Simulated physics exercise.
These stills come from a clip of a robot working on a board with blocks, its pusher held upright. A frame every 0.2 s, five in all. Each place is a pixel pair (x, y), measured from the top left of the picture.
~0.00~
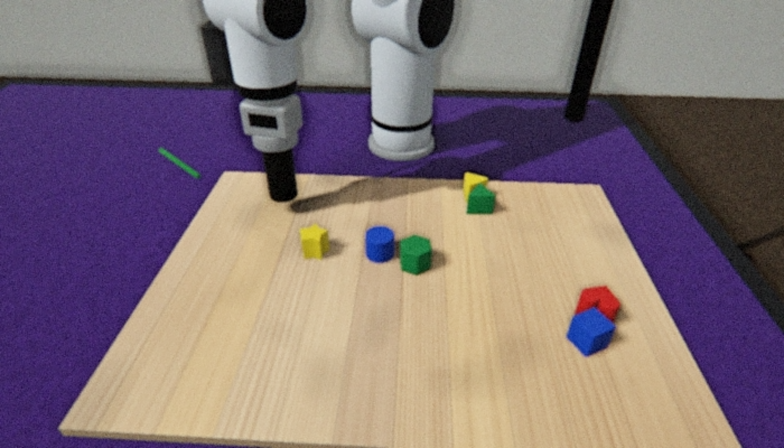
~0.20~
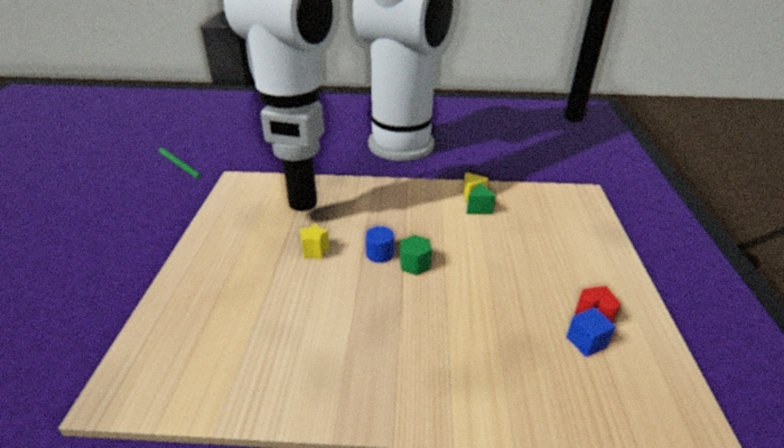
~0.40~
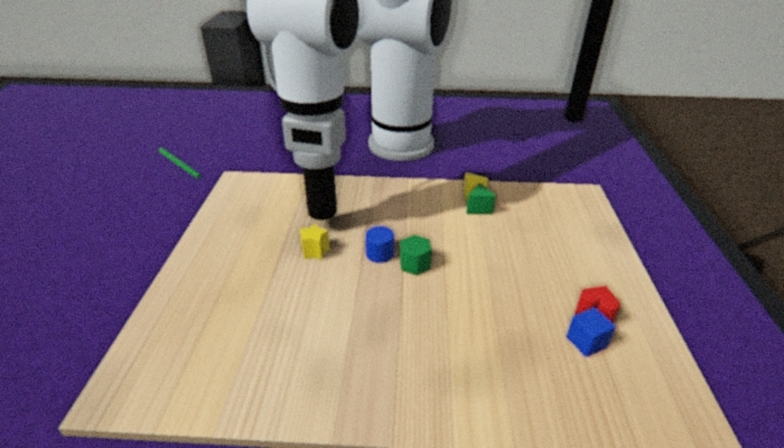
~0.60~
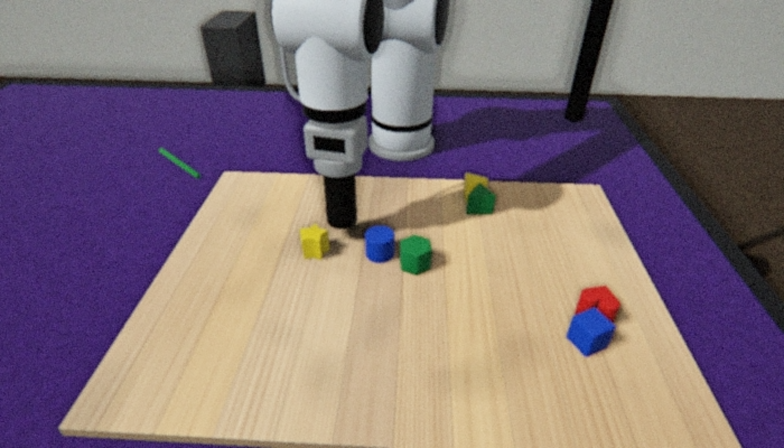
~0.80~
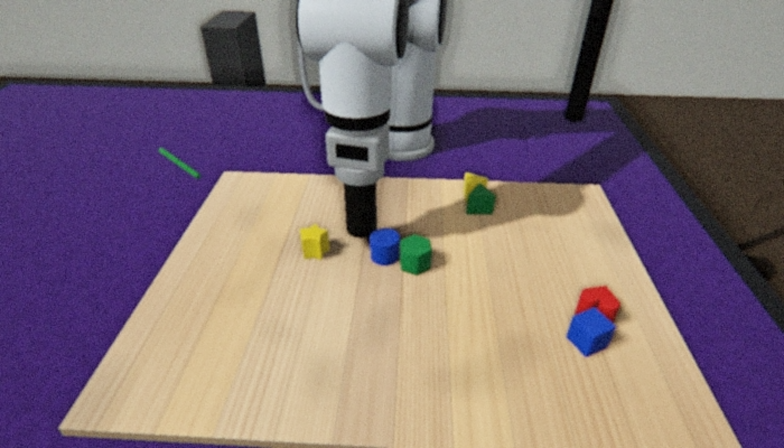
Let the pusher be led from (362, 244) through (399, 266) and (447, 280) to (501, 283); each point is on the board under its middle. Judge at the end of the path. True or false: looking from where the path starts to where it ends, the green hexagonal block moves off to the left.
It is true.
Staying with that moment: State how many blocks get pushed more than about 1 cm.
Expect two.
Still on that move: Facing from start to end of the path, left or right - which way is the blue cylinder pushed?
Right-hand side.
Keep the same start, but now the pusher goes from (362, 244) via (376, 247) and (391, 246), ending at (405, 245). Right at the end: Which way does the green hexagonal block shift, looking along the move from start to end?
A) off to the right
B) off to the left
I'll go with A - off to the right.
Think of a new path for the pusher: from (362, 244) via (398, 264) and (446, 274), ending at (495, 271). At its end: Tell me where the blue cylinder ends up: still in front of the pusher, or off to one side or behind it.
The pusher has lost it.
On the path given first. One third of the way, pusher (399, 251); blue cylinder (422, 261); green hexagonal block (453, 257), turned 75° anticlockwise.
Two thirds of the way, pusher (449, 265); blue cylinder (454, 282); green hexagonal block (483, 260), turned 115° anticlockwise.
At the end, pusher (504, 267); yellow star block unmoved; blue cylinder (457, 283); green hexagonal block (537, 260), turned 125° anticlockwise.
